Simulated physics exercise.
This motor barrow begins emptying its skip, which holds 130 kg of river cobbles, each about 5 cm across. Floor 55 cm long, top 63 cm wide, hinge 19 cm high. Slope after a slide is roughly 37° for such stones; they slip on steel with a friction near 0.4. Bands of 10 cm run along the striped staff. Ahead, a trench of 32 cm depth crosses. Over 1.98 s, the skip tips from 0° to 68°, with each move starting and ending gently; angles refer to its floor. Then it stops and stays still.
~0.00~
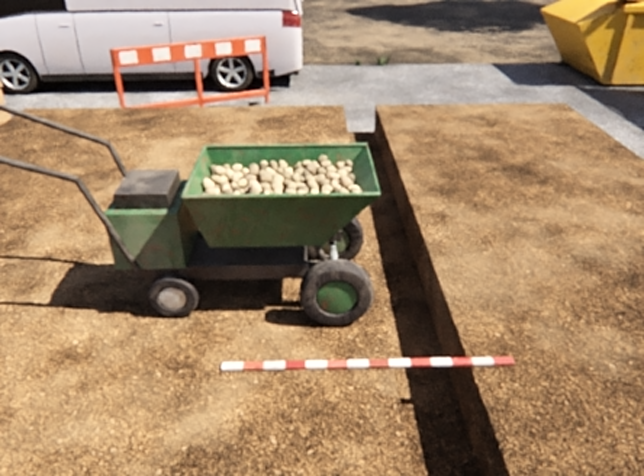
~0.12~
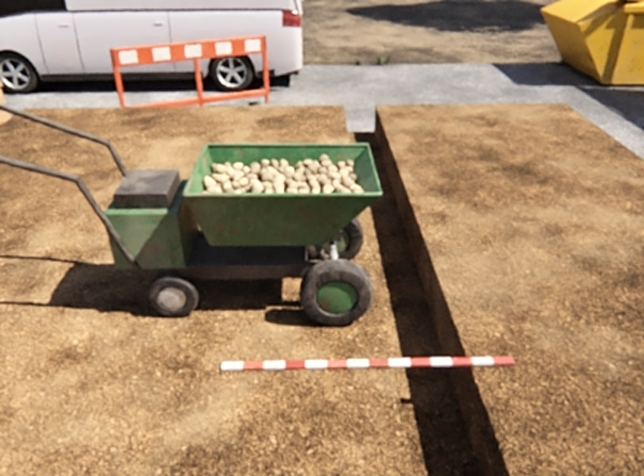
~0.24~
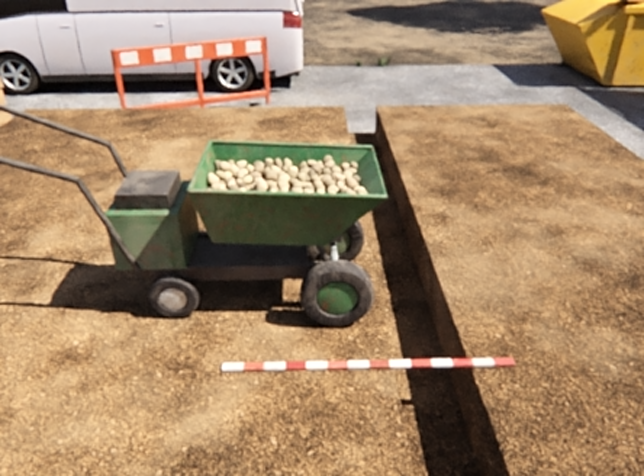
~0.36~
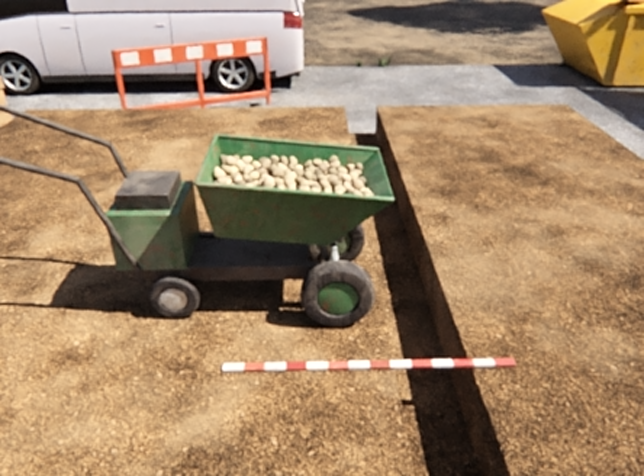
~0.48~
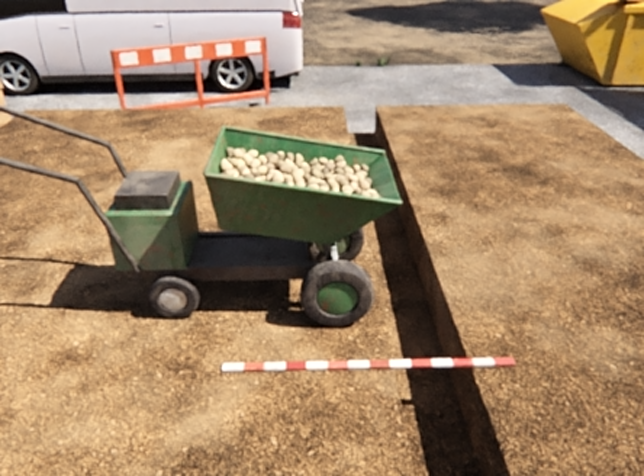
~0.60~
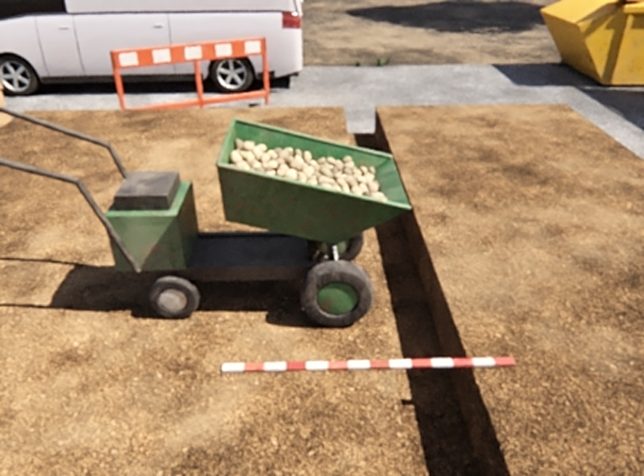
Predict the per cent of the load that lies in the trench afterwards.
21 per cent.
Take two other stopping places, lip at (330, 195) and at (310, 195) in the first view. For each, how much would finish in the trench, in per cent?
Estimates: 75 % then 95 %.
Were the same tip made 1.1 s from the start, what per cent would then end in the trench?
That would give about 15 percent.
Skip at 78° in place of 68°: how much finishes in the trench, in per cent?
Some 10% would finish there.
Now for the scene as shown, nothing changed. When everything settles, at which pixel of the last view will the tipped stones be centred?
Their centre sits close to (482, 287).
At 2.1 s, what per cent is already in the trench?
About 0 per cent by then.
After 1.5 s the floor is at 57°; 100 % in the skip; the foremost stones are at (454, 247).
After 2.1 s the floor is at 68°; 48 % in the skip, 52 % past the trench; the foremost stones are at (553, 283).
After 2.4 s the floor is at 68°; 21 % in the skip, 2 % in the trench, 77 % past the trench; the foremost stones are at (608, 281).
After 4.4 s the floor is at 68°; 0 % in the skip, 21 % in the trench, 79 % past the trench; the foremost stones are at (637, 280).
